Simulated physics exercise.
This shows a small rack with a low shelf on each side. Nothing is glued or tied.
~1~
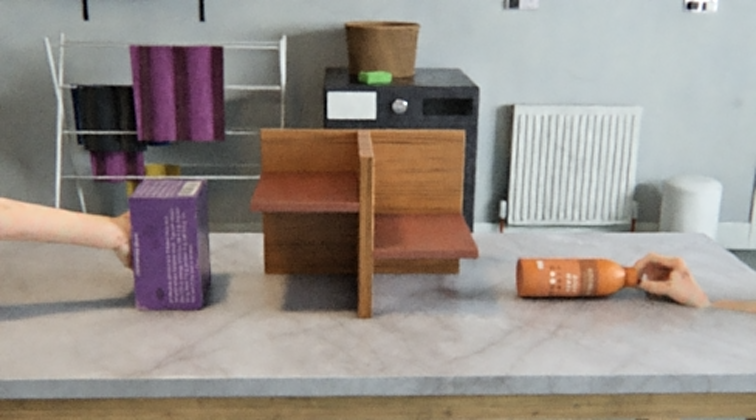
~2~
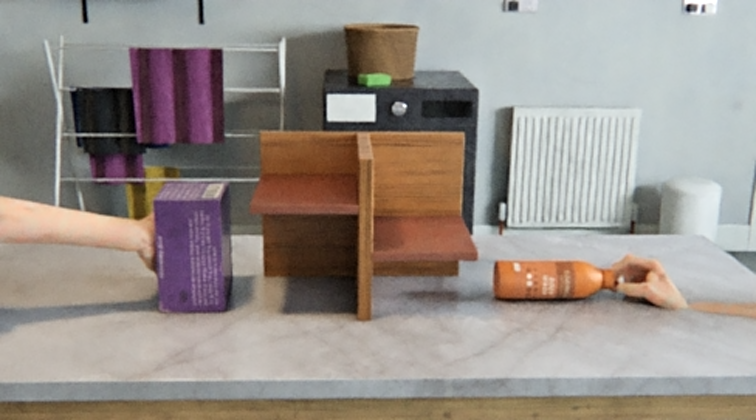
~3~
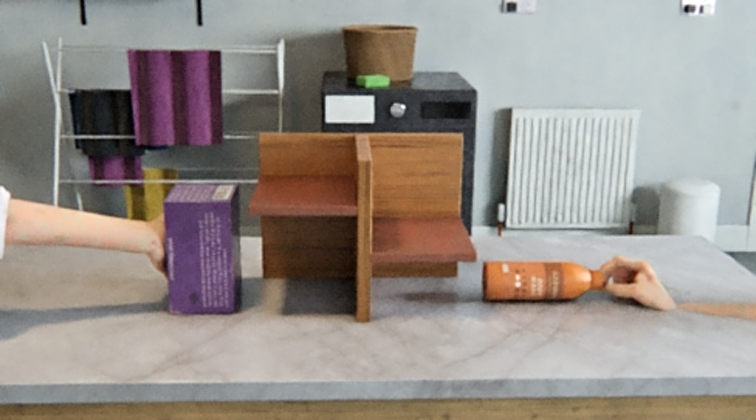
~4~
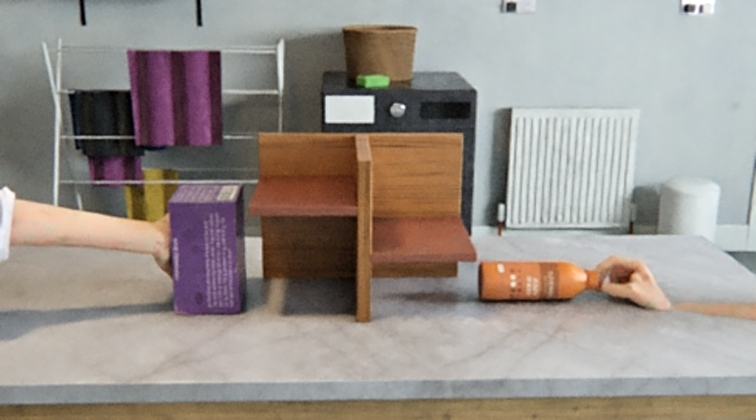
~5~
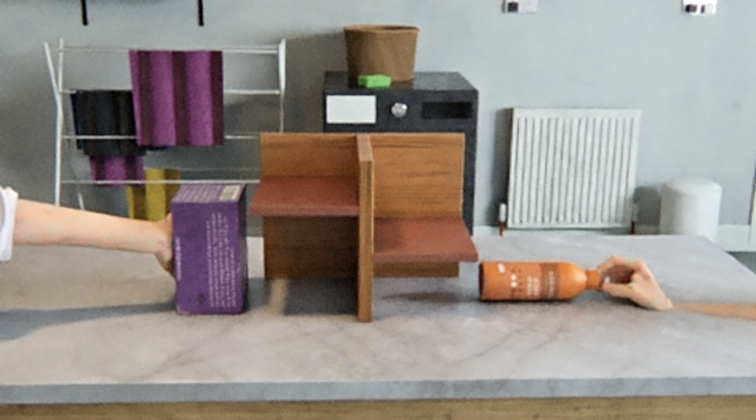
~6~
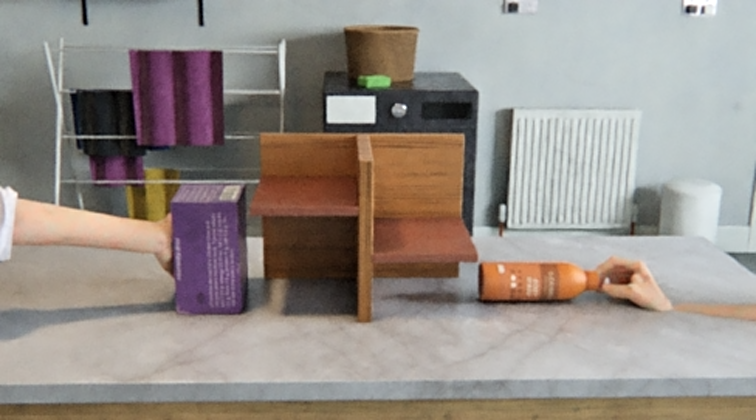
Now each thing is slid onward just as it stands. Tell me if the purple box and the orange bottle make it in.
The purple box catches on the edge and the orange bottle slides in.
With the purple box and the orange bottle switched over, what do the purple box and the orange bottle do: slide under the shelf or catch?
The purple box is stopped, the orange bottle goes under.
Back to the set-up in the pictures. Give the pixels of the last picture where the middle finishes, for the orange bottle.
Near (434, 282).
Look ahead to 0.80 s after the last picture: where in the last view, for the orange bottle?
At about (454, 281).
Then, 0.28 s after the last picture, purple box stopped at the opening near (225, 247); orange bottle sliding up to the opening near (522, 281).
Then, 0.56 s after the last picture, purple box stopped at the opening near (225, 247); orange bottle part of the way in near (485, 281).
Then, 0.80 s after the last picture, purple box stopped at the opening near (225, 247); orange bottle part of the way in near (453, 281).
At rest, the purple box is too tall, near (225, 247); the orange bottle clears the shelf, near (433, 281).
